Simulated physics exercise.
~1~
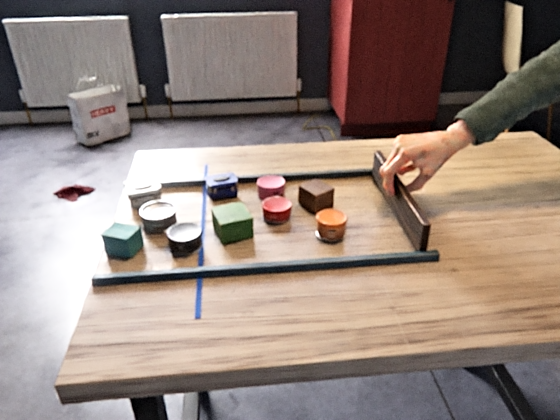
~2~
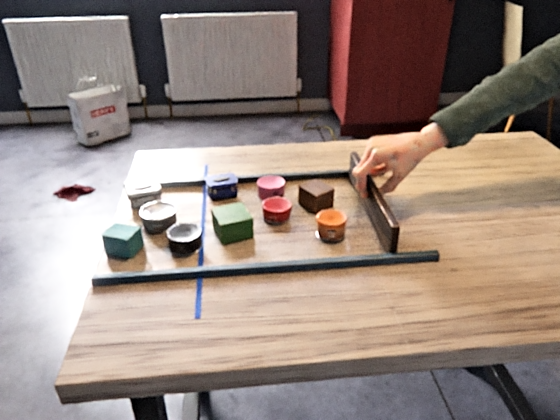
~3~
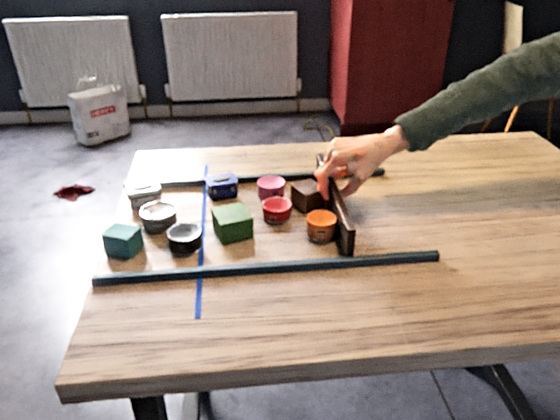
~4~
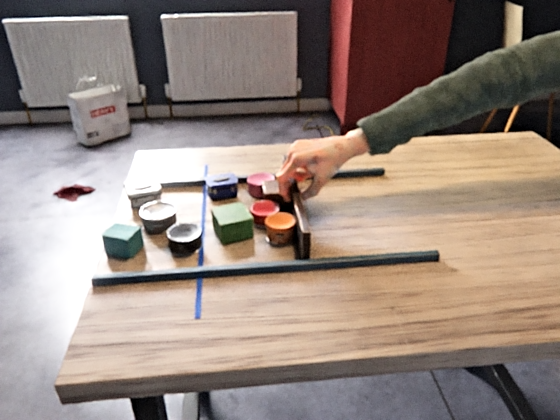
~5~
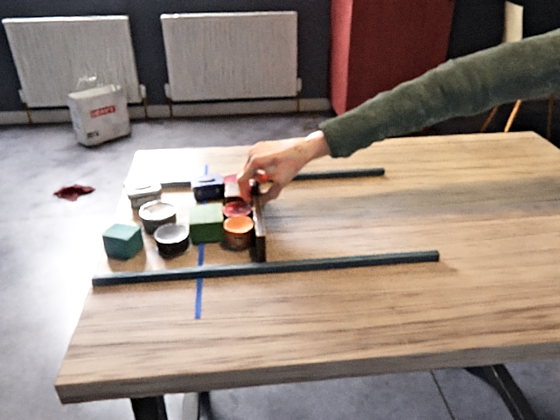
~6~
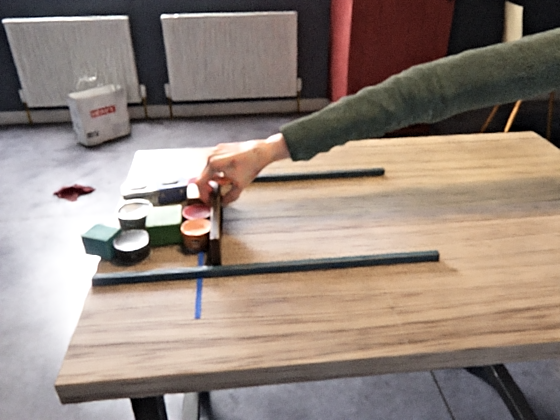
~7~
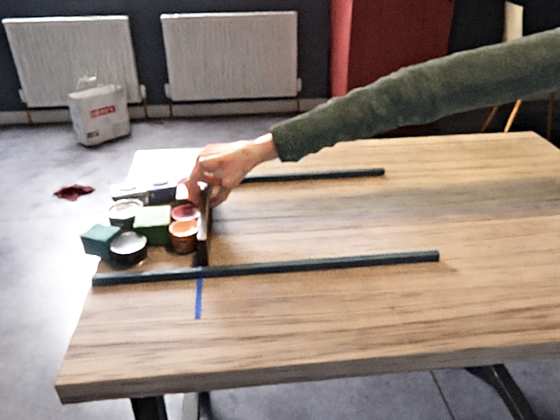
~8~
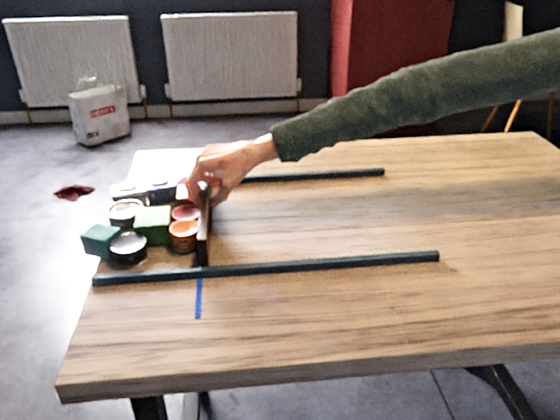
Hand sweeping colourful pots and blocks leftward across a wooden table with an upright board, stopping with all still on top.
